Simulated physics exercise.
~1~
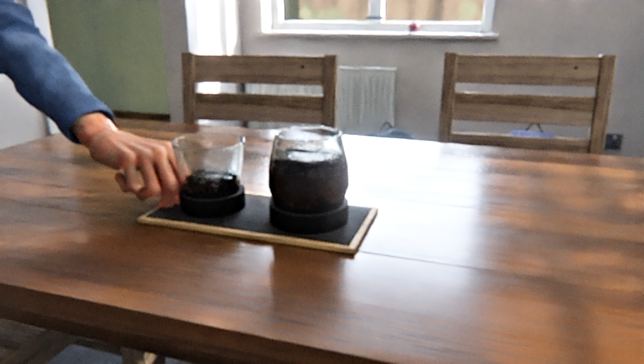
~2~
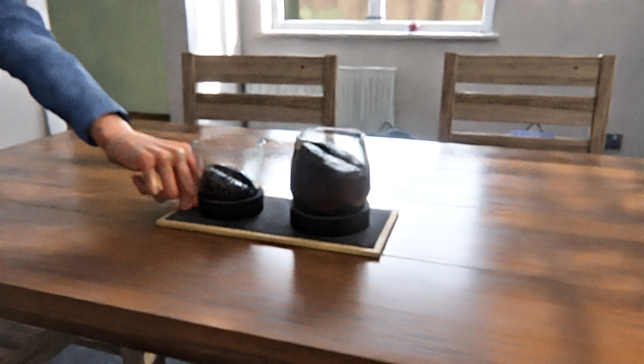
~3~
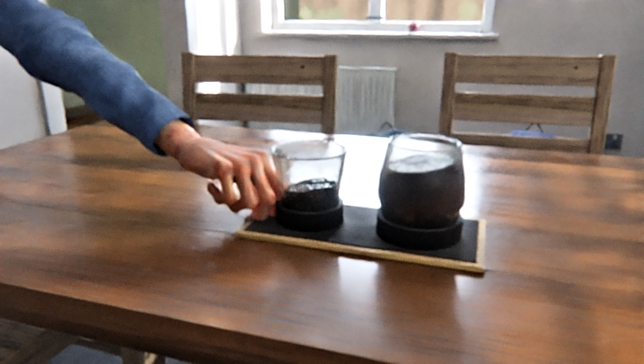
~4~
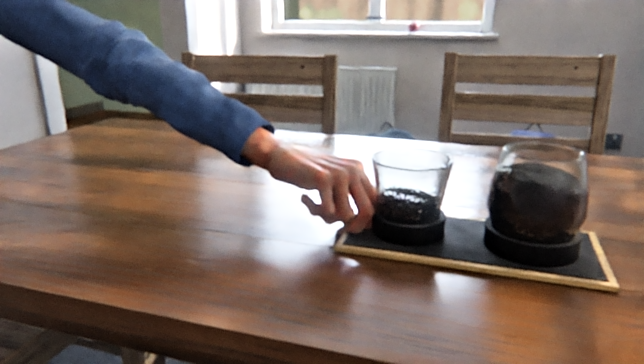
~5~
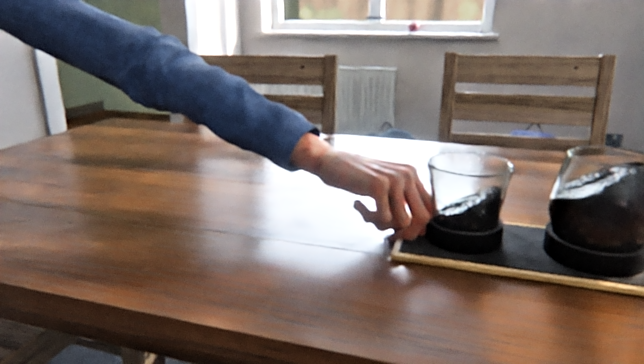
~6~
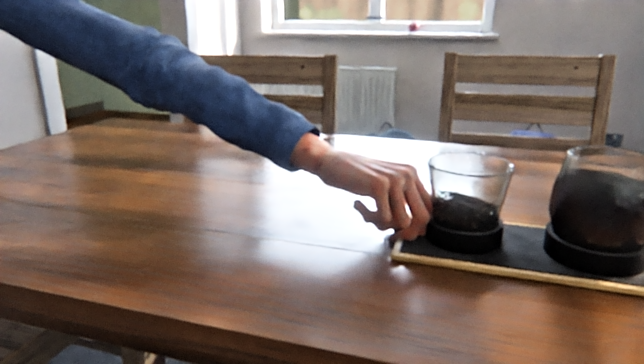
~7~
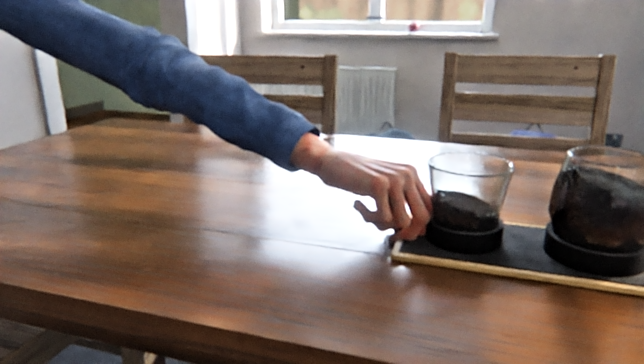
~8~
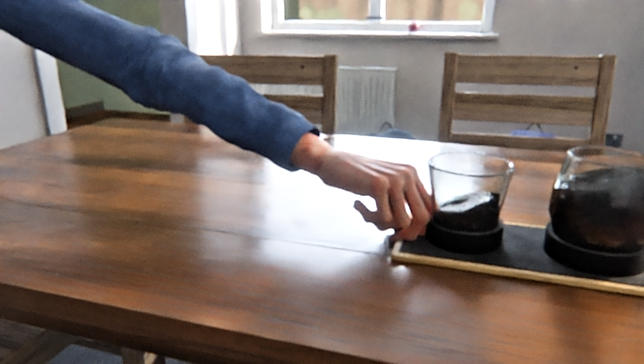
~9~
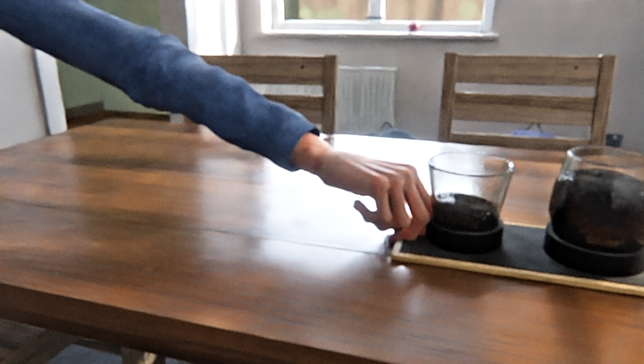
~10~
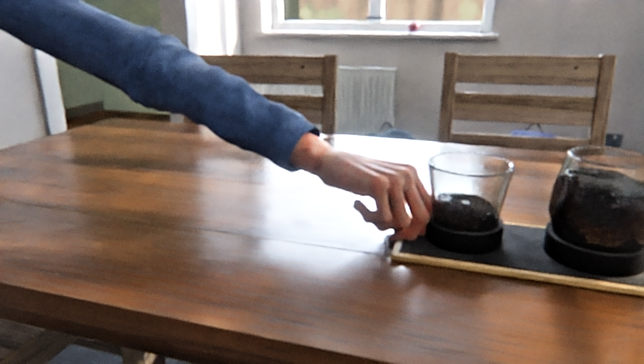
In a room with grey walls, seen from a fixed view across a polished brown wooden table, two wooden chairs stand before a radiator and a window. A hand in a blue sleeve holds the left end of a black tray with a pale edge, which carries a drinking glass and, to its right, a larger round-bellied glass, both holding dark liquid in black holders. The arm pushes the tray rightward, and the liquid tilts in both glasses. The tray stops near the right edge of view, the liquid sloshes, then settles, and the hand stays beside the upright glasses.
